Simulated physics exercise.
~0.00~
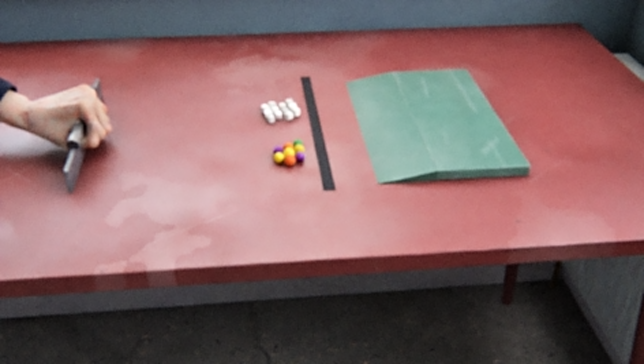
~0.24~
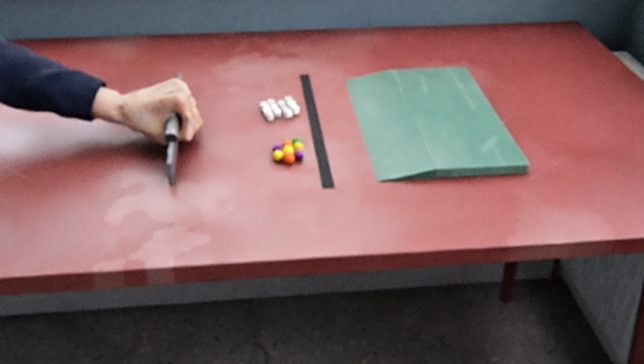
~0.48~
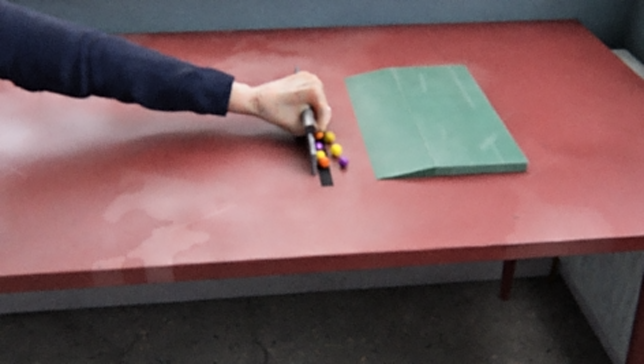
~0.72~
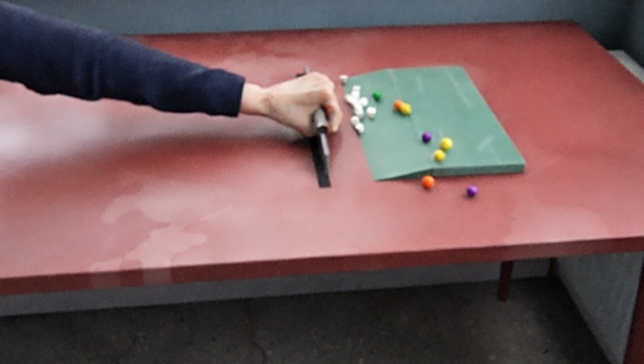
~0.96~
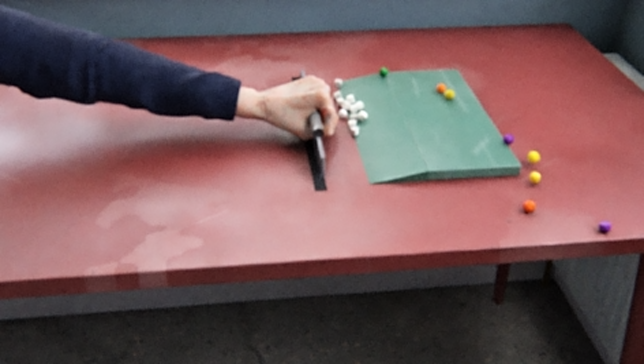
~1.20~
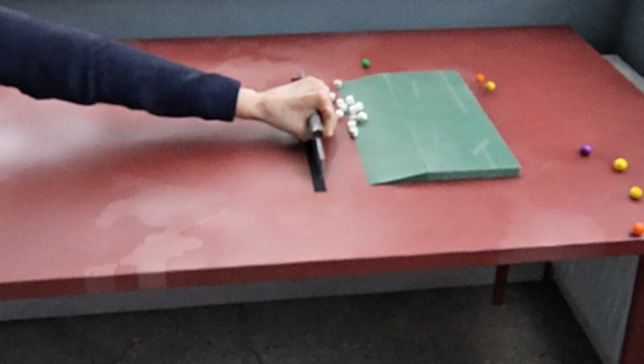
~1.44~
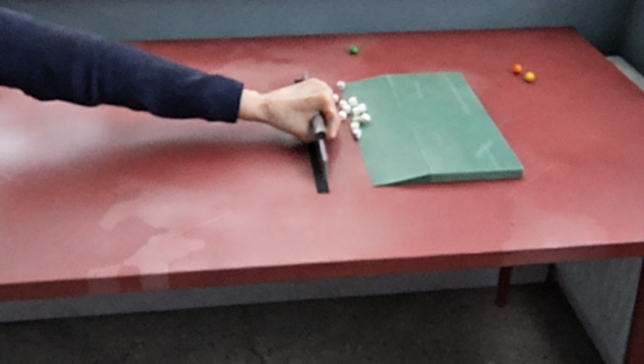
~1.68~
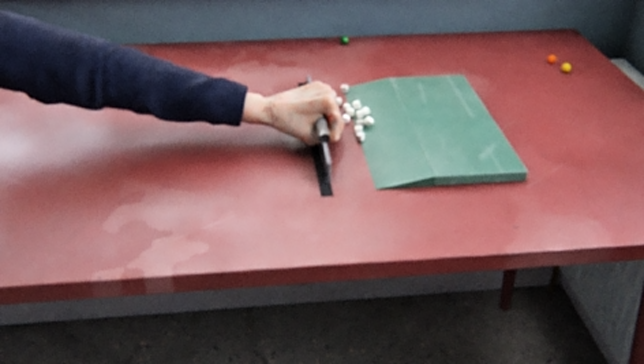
The video shows a hand sweeping a scraper rightward across a red table, pushing white pieces and colourful balls toward a green ramp and stopping at black tape; the balls scatter over and beyond the ramp, while the white pieces stay clustered around its near edge.
